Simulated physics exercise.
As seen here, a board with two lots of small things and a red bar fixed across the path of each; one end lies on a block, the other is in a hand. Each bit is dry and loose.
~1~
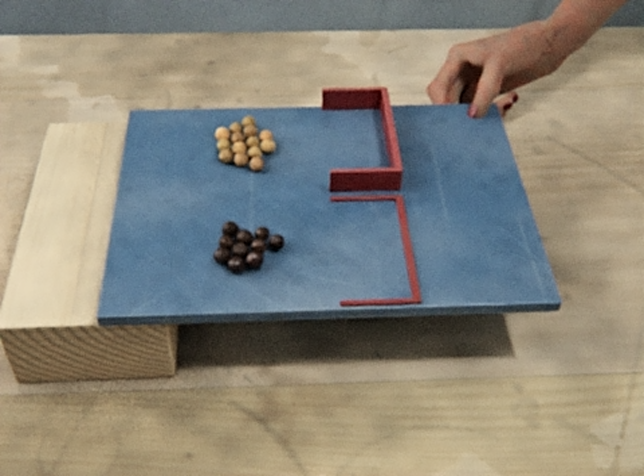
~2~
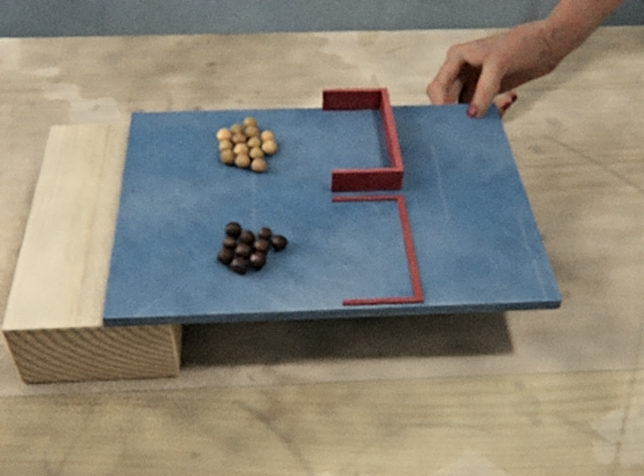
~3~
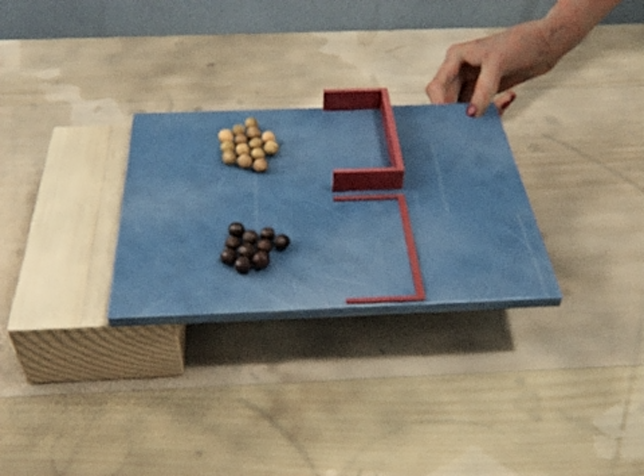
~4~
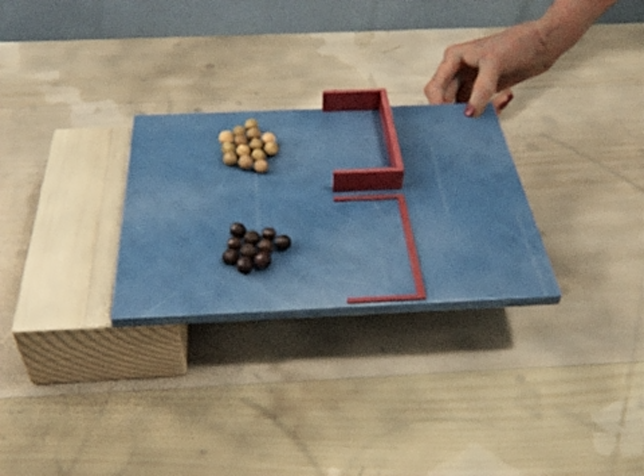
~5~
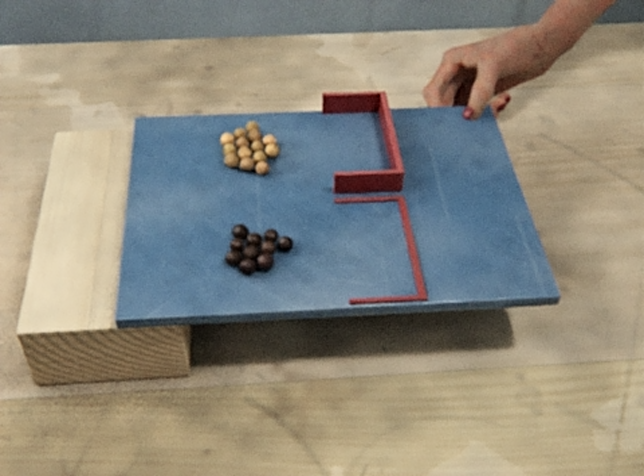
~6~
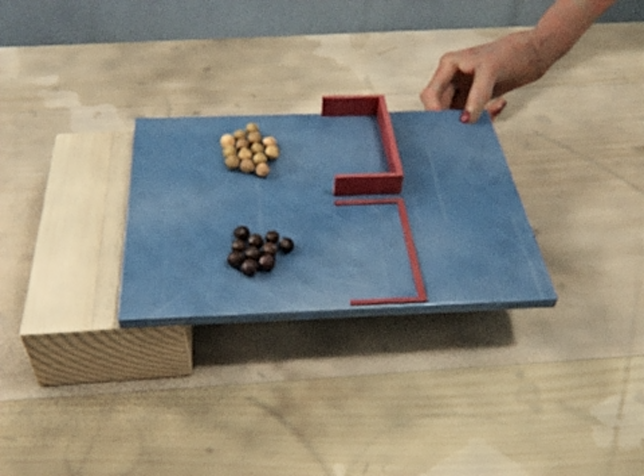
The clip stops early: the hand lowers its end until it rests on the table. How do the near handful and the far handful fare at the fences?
What happens is the near handful makes it past its bar, and the far handful is kept back by its bar.
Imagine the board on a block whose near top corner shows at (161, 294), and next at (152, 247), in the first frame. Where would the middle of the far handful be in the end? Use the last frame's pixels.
Centre at rest: First case roughly (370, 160), second case roughly (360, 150).
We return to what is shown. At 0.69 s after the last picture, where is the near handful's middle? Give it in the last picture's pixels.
Estimated centre: (385, 270).
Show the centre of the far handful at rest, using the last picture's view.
The centre settles at about (374, 174).
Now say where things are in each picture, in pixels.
The first picture shows held end of the board (546, 298), level; block (107, 240), about a quarter as high as the board is long; near handful (241, 251), a few chocolate balls; far handful (253, 143), a few round wooden beads; near bar (408, 246), much lower than a piece; far bar (391, 137), taller than the pieces.
The second picture shows held end of the board (546, 296), level; far handful (254, 144).
The third picture shows held end of the board (547, 293), level; near handful (247, 252).
The fourth picture shows held end of the board (546, 292), level; far handful (256, 146).
The fifth picture shows held end of the board (545, 292), level; near handful (251, 253).
The sixth picture shows held end of the board (542, 295), down by 2°; block (119, 246); near handful (253, 254), not moving; far handful (257, 149), not moving; near bar (411, 248); far bar (389, 142).
Then, 0.33 s later than the last frame, board sloping at 8°; near handful on its way down; far handful on its way down.
Then, 0.69 s later than the last frame, board sloping at 13°; near handful has reached its bar; far handful has reached its bar.
Then, 1.12 s later than the last frame, board resting at 14°; near handful every one past its bar; far handful has reached its bar.
When it is over, board resting at 14°; near handful every one past its bar; far handful gathered behind its bar.
